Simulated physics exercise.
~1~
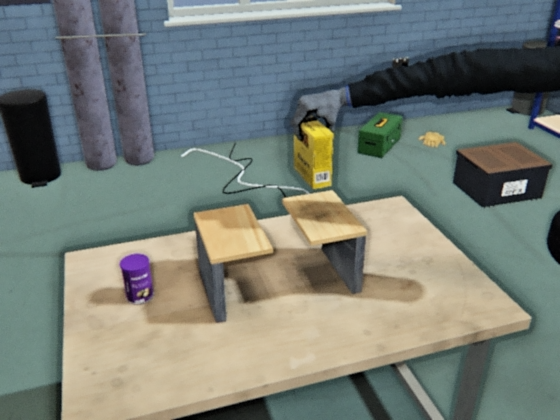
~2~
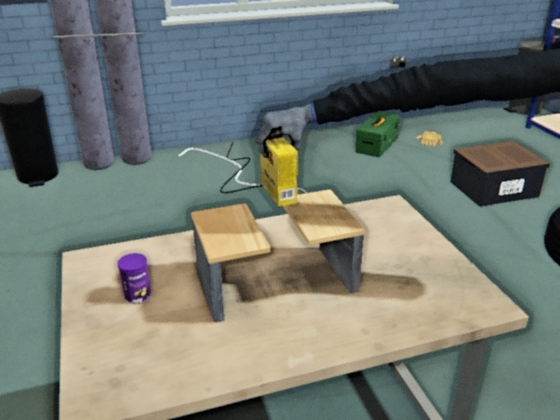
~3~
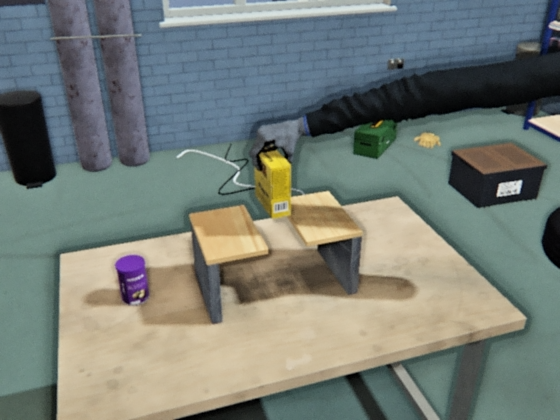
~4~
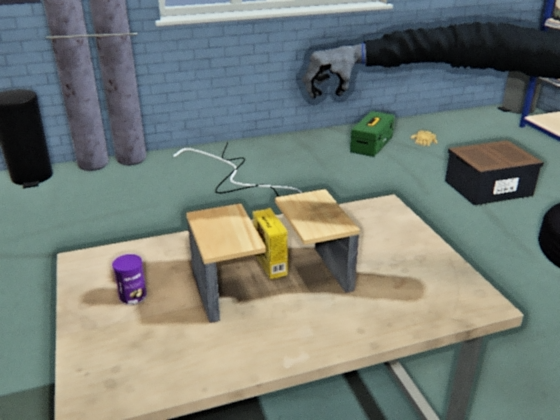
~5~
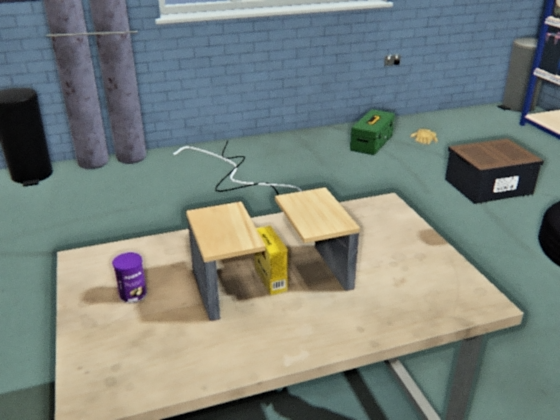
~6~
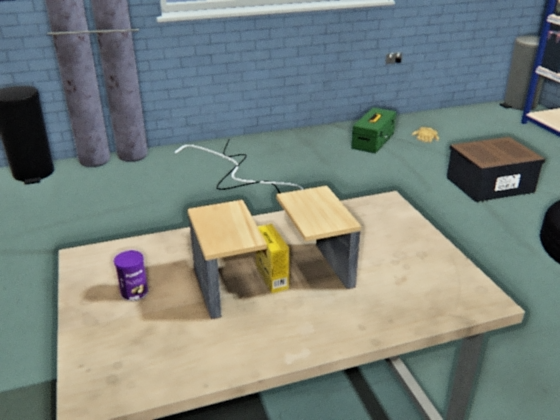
On a workshop table, a gloved hand lowering a yellow packet between two ledges and releasing it, the packet dropping through upright.
